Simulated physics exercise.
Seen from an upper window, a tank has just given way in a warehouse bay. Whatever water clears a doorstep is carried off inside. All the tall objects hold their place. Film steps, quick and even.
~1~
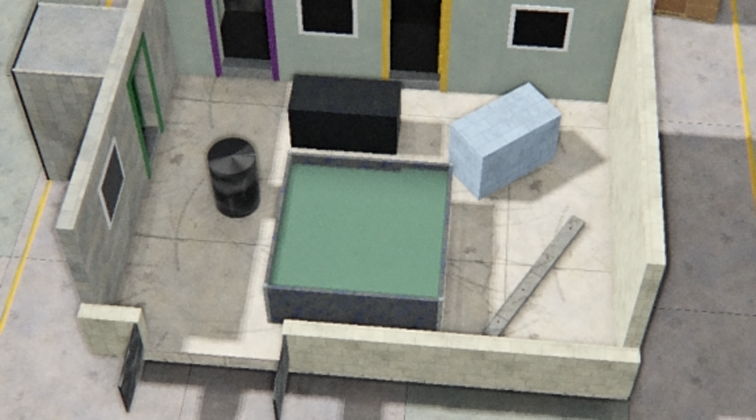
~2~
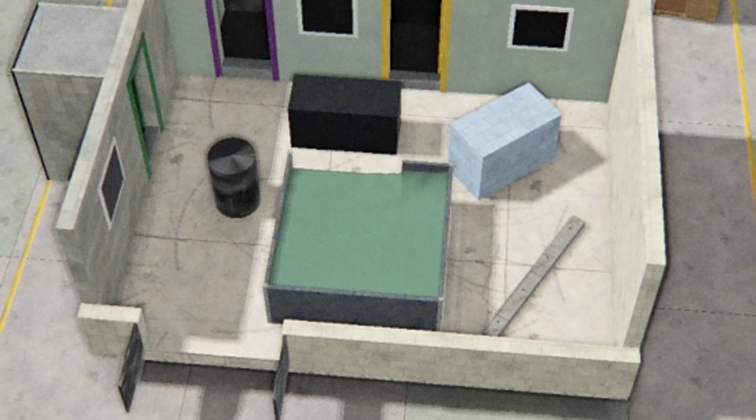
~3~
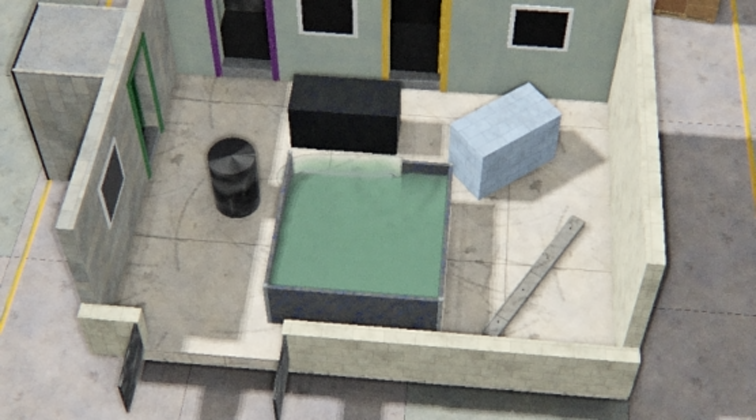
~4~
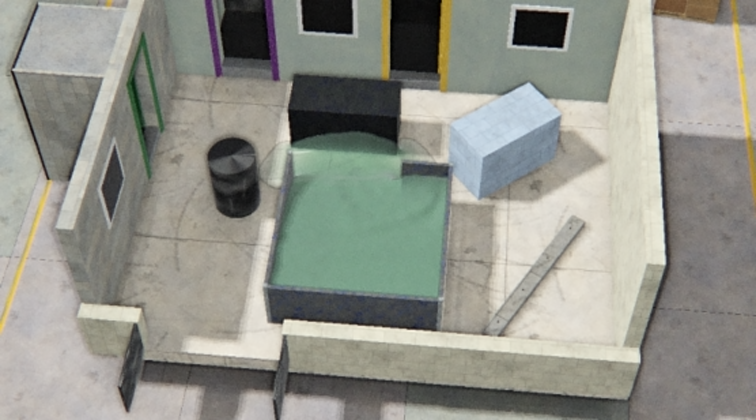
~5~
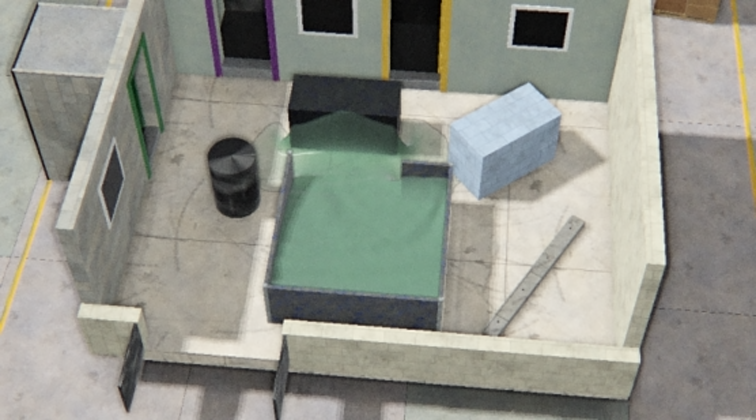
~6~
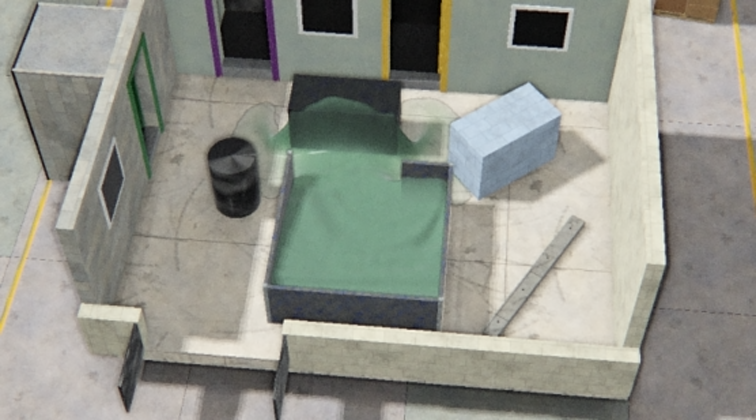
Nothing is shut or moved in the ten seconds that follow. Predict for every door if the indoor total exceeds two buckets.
Prediction: The yellow door does not exceed it, the purple door does not exceed it, the green door exceeds it.
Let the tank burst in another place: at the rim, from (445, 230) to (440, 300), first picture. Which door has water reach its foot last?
It is the door marked green.
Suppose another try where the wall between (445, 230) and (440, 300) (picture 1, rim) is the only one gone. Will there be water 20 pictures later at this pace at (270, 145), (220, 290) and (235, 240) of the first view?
First unwetted, second unwetted, third unwetted.
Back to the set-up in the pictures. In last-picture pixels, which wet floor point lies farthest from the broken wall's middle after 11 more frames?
Near (607, 104).
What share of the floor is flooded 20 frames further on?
Some 80 per cent.
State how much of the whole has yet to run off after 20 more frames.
About 94 per cent.
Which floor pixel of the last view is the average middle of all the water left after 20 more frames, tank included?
Close to (362, 204).
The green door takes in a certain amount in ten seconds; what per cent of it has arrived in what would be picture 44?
Close to 95 out of every hundred.
A moment on, water covers 35 % of the floor; the yellow door wet at the sill, nothing in, the purple door wet at the sill, nothing in, the green door wet at the sill, nothing in.
Next, water covers 50 % of the floor; the yellow door wet at the sill, nothing in, the purple door wet at the sill, nothing in, the green door far over two buckets in.
Then, water covers 80 % of the floor; the yellow door wet at the sill, nothing in, the purple door wet at the sill, nothing in, the green door far over two buckets in.
Later, water covers 95 % of the floor; the yellow door under two buckets in, the purple door wet at the sill, nothing in, the green door far over two buckets in.
In the end, water covers 100 % of the floor; the yellow door under two buckets in, the purple door wet at the sill, nothing in, the green door far over two buckets in.
